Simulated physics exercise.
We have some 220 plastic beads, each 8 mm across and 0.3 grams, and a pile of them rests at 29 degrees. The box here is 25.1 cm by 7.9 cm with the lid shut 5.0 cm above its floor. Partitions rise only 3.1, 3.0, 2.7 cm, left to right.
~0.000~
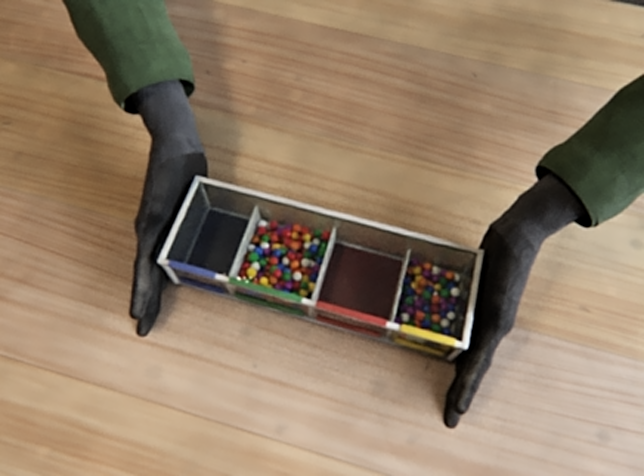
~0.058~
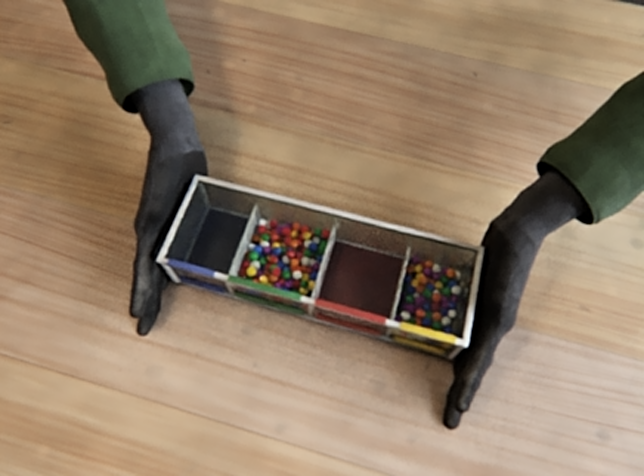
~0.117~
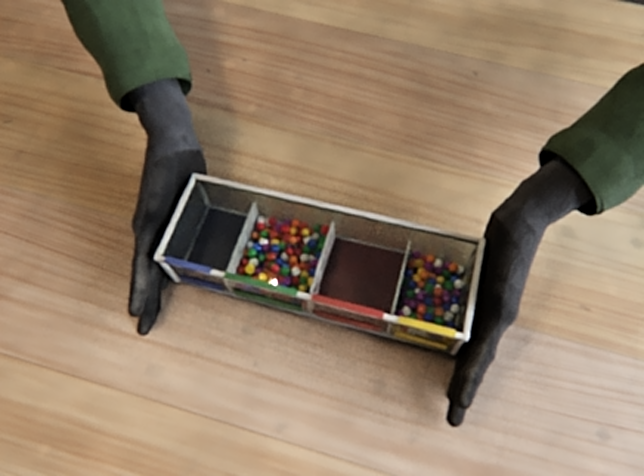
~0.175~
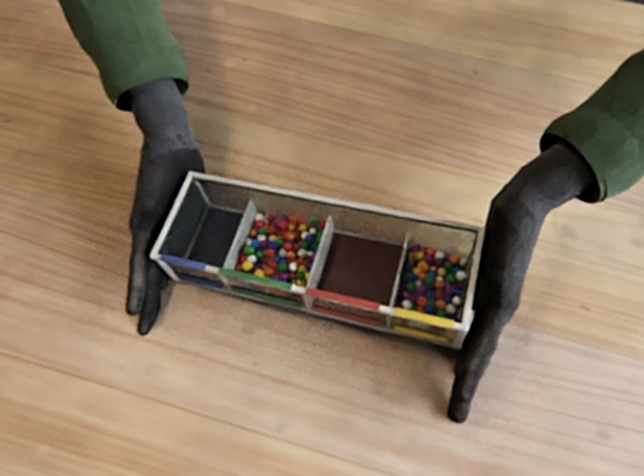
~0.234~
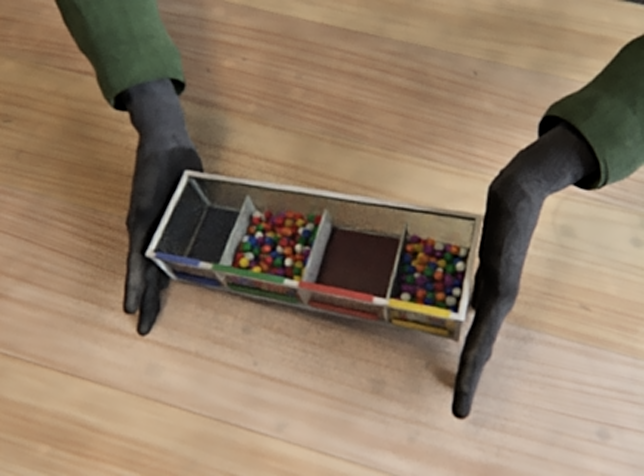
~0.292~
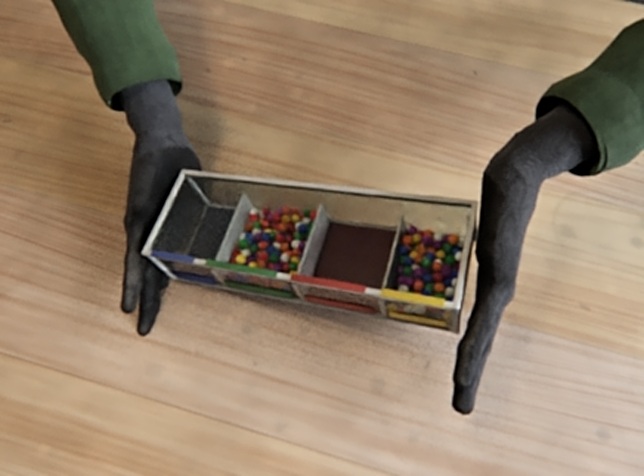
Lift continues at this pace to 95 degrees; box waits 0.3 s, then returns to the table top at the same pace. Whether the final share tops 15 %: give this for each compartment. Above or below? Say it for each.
Red: Below, blue: Above, green: Above, yellow: Below.
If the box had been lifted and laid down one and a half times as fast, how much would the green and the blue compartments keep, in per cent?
Outcome, in per cent - green: 25; blue: 75.
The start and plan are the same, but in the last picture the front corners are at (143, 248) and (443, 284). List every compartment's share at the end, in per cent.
Red 0, blue 75, green 25, yellow 0.
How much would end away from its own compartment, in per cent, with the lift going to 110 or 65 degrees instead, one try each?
I'd put them near 85 and 0 percent in that order.
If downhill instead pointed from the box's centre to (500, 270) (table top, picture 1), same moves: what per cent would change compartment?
Something like 60 in a hundred.
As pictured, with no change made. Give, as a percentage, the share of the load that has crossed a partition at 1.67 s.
Estimate: Some 50 %.
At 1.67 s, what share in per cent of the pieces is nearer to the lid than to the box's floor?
Something like 60 percent of the pieces.
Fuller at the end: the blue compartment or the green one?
Result: Blue has more.
After 1.67 s, tilt 95 degrees; red 5 %, blue 30 %, green 45 %, yellow 15 %.
After 2.59 s, tilt 48 degrees; blue 65 %, green 30 %.
Then, at 3.51 s, tilt 0 degrees; blue 65 %, green 30 %.
By 4.1 s all is still; red 0 %, blue 65 %, green 30 %, yellow 0 %.
